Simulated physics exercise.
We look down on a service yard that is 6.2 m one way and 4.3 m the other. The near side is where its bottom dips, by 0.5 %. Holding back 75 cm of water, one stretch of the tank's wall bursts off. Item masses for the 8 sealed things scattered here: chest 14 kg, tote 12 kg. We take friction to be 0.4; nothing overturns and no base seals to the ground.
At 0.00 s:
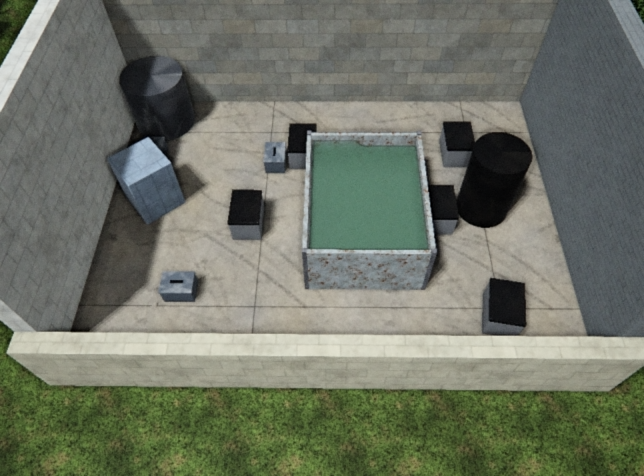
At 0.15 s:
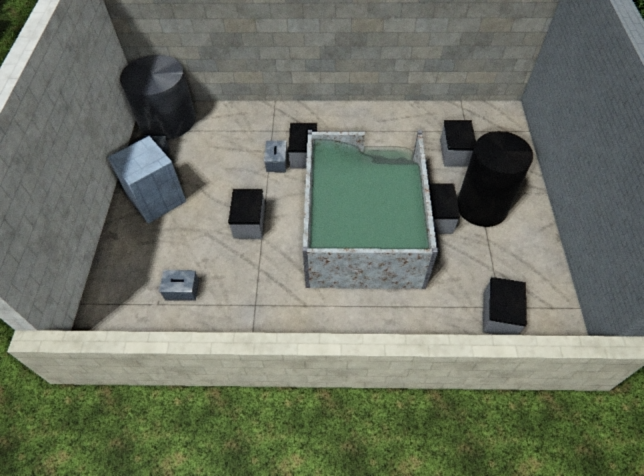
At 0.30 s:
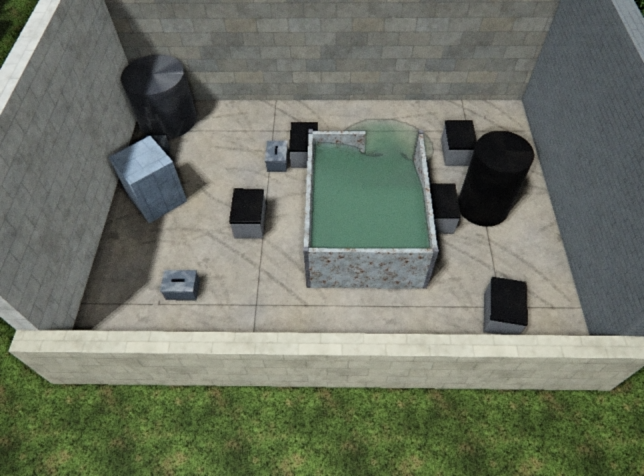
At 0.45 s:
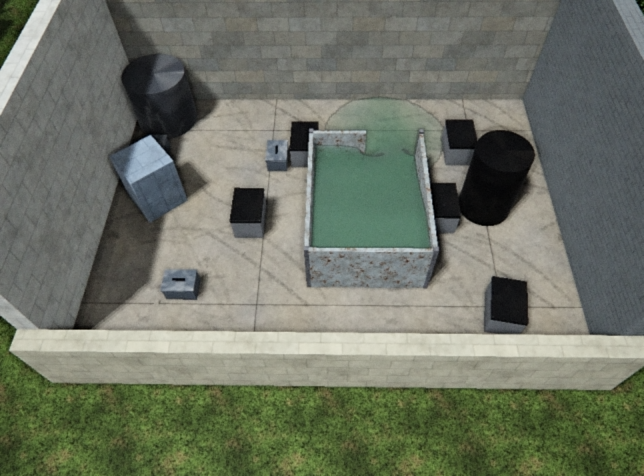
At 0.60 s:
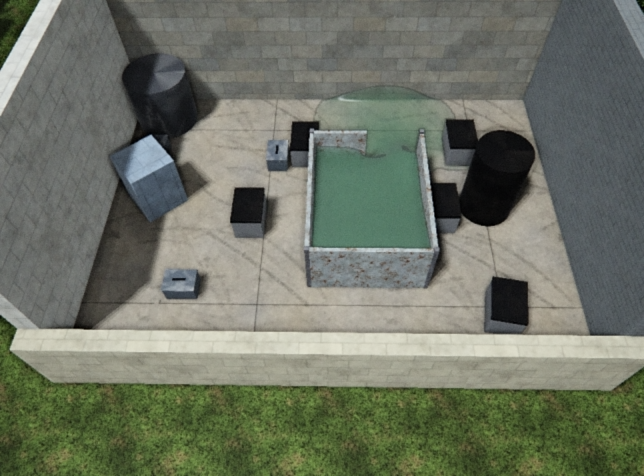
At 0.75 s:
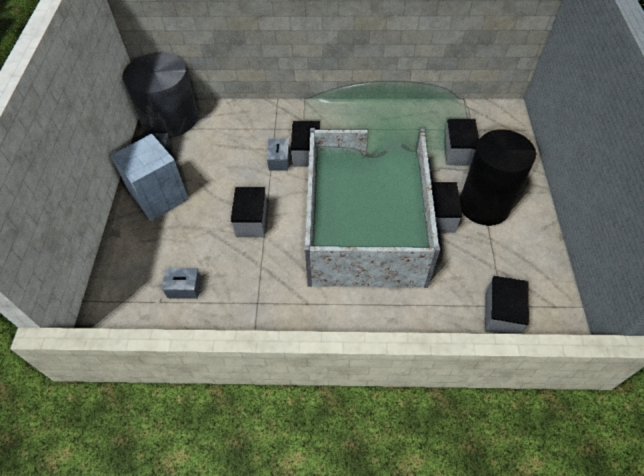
Green water pours through a gap that opens at the far end of a speckled stone tank and spreads in a thin, rounded sheet to the back wall of a paved, walled yard, seen from above with grass in front. Black-topped grey blocks and a black cylinder flank the tank, with a dark cylinder, a tilted blue-grey box and small grey chests at left. These objects and the camera stay practically still.
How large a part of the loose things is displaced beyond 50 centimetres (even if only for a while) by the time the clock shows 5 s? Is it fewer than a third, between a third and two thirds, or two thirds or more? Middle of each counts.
Fewer than a third.
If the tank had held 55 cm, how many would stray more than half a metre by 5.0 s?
You'd get 0 in that case.
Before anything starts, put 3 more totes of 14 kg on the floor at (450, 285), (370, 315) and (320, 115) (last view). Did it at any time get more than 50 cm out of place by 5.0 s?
So it's stays below, then stays below, then gets above.
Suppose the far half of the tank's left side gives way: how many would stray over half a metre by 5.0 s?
That gives 5 of them.
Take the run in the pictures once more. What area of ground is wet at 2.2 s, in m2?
That flooded area is roughly 11.5 m2.
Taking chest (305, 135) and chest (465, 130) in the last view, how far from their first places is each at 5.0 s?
0 cm and 30 cm.
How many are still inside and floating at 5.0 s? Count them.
Total: 2.
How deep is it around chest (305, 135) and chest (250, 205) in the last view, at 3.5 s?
Close to 2 and 1 centimetres.
After 1.1 s 0 of 8 are over 50 cm from their spots; 0 afloat.
After 2.2 s 0 of 8 are over 50 cm from their spots; 0 afloat.
After 3.5 s 0 of 8 are over 50 cm from their spots; 0 afloat.
After 5.0 s 1 of 8 are over 50 cm from their spots, and 1 have been at some point; 2 afloat.
